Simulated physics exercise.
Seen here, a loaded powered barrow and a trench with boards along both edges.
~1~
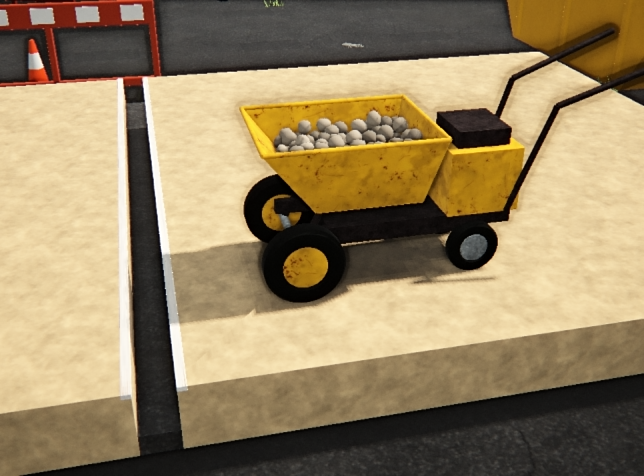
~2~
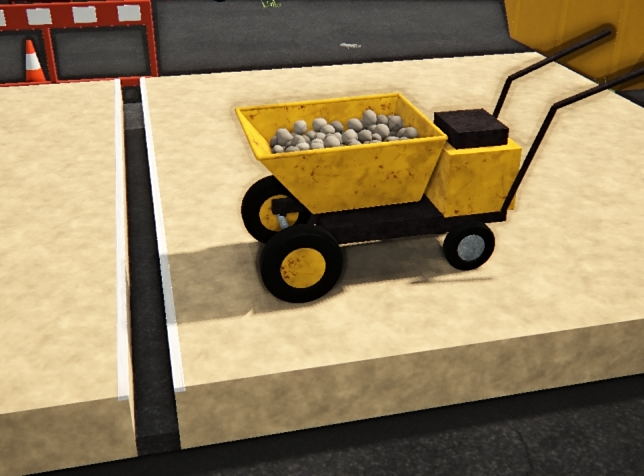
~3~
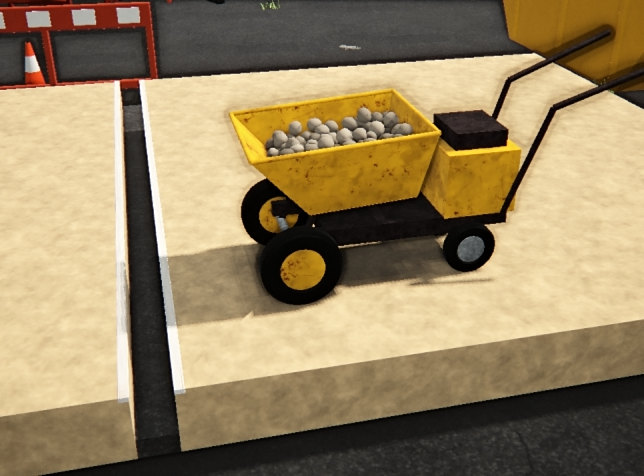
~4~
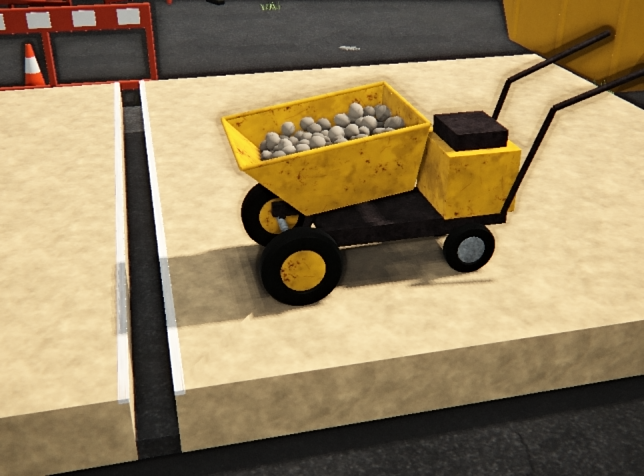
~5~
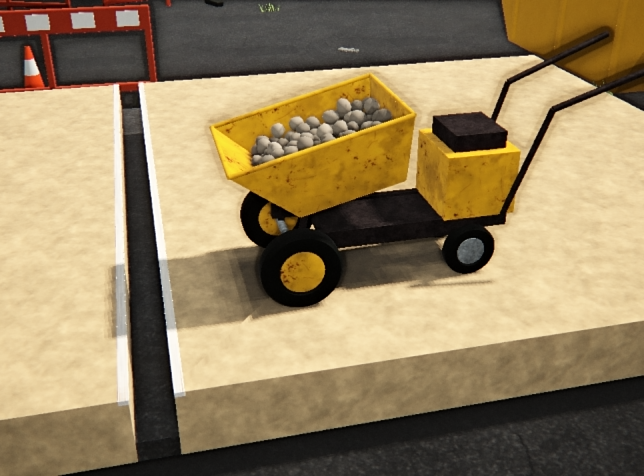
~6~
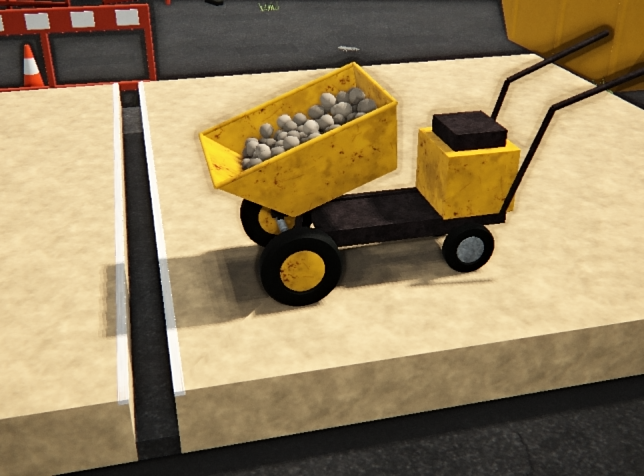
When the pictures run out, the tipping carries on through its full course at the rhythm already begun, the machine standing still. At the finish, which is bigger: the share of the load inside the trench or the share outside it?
The share inside is bigger.
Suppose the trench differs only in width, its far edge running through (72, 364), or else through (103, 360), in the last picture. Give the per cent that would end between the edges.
Well, it'd be something like 100 per cent the first time and 90 per cent the second.
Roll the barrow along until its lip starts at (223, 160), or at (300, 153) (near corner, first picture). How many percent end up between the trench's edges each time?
That works out to 10 per cent for the first position and 60 per cent for the second.
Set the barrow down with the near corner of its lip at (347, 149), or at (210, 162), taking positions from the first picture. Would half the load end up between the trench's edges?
First: A minority of it. Second: A minority of it.
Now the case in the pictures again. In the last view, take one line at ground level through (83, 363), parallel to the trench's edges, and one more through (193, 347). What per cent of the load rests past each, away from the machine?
That's 20 per cent for the first and 100 per cent for the second.
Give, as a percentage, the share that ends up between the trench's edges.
It comes to about 65 per cent of the load.
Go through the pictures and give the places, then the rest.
The first frame shows lip of the skip near (263, 157), level; top of the load near (354, 138), river pebbles; first edge of the trench near (177, 345); far edge near (125, 352), the trench under half as wide as the skip, and about as deep as wide.
The second frame shows lip of the skip near (258, 158), tipped barely; top of the load near (349, 137).
The third frame shows lip of the skip near (251, 163), tipped barely; top of the load near (360, 135).
The fourth frame shows lip of the skip near (242, 169), tipped a little; top of the load near (352, 132).
The fifth frame shows lip of the skip near (229, 178), tipped a little; top of the load near (352, 128).
The sixth frame shows lip of the skip near (216, 187), tipped clearly; top of the load near (354, 121); first edge of the trench near (174, 349); far edge near (122, 357).
Shortly afterwards, skip tipped steeply; the whole lot in the skip.
Next, skip tipped right over; the bulk in the skip; only a few short of the trench; a little in or heaped over the trench; only a few beyond it; only a few falling.
Some moments later, skip tipped right over; a little in the skip; only a few short of the trench; near two thirds in or heaped over the trench; near a quarter beyond it.
In the end, skip tipped right over; only a few in the skip; a little short of the trench; near two thirds in or heaped over the trench; near a quarter beyond it.
